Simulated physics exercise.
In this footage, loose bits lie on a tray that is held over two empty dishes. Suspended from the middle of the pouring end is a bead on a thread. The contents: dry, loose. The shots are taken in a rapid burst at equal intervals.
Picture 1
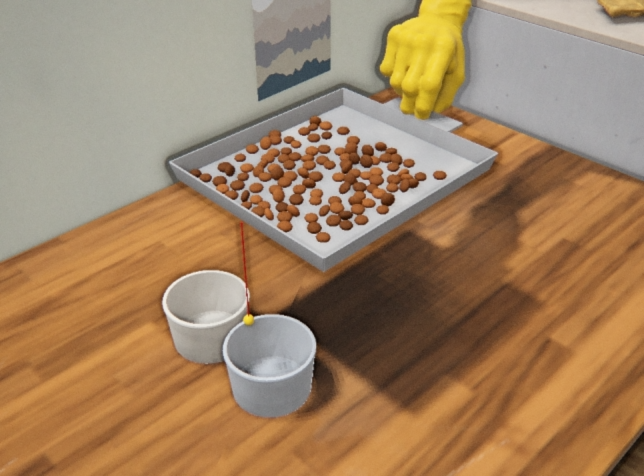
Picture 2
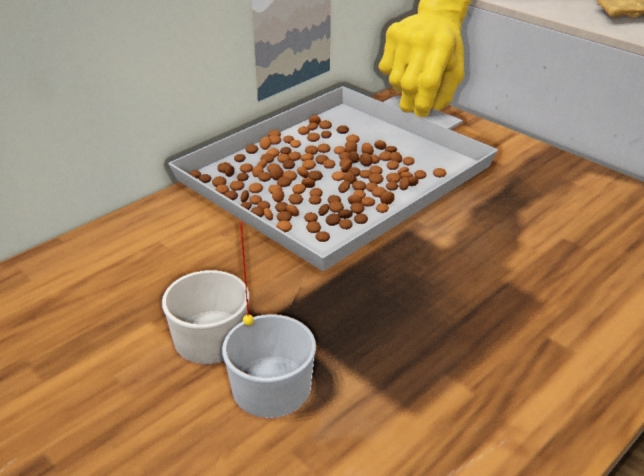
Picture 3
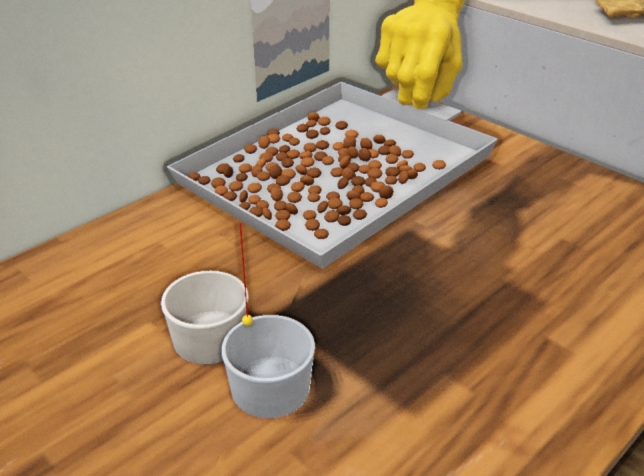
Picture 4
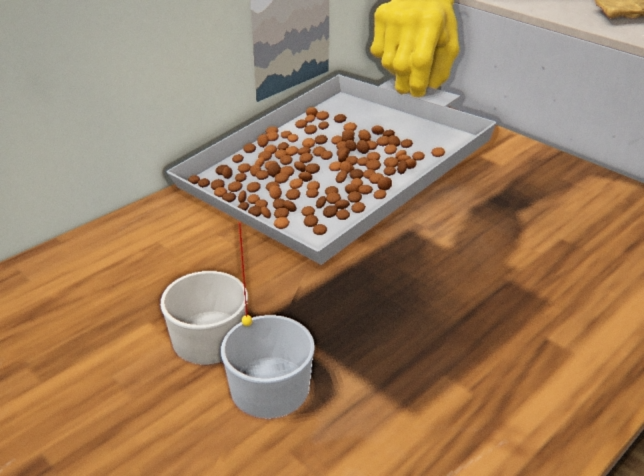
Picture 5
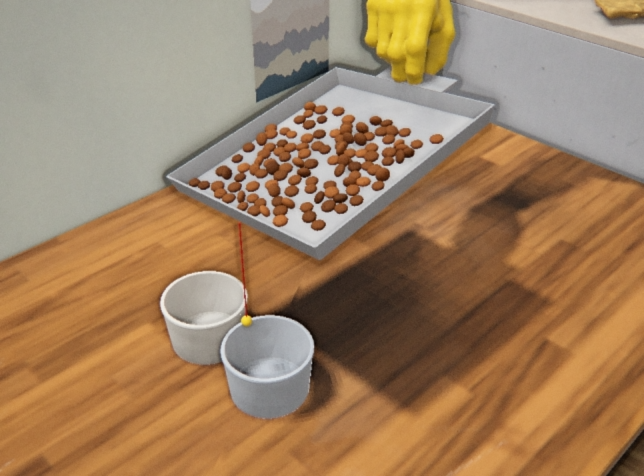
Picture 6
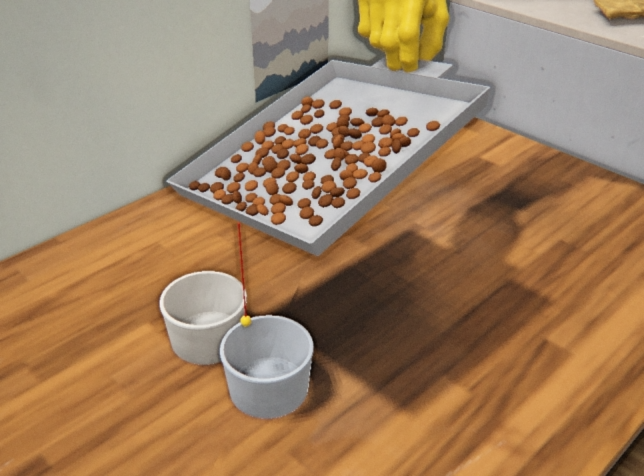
A hand in a yellow glove grips the far edge of a grey metal tray of brown kibble, seen from above at an angle over a wooden counter beside a pale wall. Two empty dishes, one off-white and one light grey, sit below at left near a yellow bead on a red thread. The hand rises slightly, gradually tilting the tray toward its left corner, while the kibble barely shifts and the camera stays still.
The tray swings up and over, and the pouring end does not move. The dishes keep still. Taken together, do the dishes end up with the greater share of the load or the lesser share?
Catch exceeds half.
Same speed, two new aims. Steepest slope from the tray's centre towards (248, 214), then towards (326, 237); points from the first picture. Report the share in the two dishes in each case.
Shares, approx.: 10 %, then 10 %.
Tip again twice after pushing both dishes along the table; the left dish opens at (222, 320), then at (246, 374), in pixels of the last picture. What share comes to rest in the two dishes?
Around 30 and then 0 per cent.
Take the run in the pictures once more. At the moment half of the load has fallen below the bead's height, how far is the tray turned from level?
Roughly 95°.
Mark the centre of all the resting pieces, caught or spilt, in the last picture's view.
About pixel (203, 322).
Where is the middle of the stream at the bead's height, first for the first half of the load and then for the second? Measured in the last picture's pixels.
It goes through near (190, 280) first, then near (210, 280).
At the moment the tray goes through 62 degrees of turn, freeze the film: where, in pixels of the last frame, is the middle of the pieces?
Somewhere about (219, 177).
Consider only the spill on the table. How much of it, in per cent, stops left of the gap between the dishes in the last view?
Near 90 %.
Shortly afterwards, tray tipped steeply; all but a few on the tray; only a few in the air.
Next, tray tipped past a quarter turn; a little on the tray; the bulk in the left dish; a little outside both; a little in the air.
Some moments later, tray tipped past a quarter turn; the bulk in the left dish; a little outside both.
In the end, tray tipped past a quarter turn; none at all in the right dish; the bulk in the left dish; a little outside both.
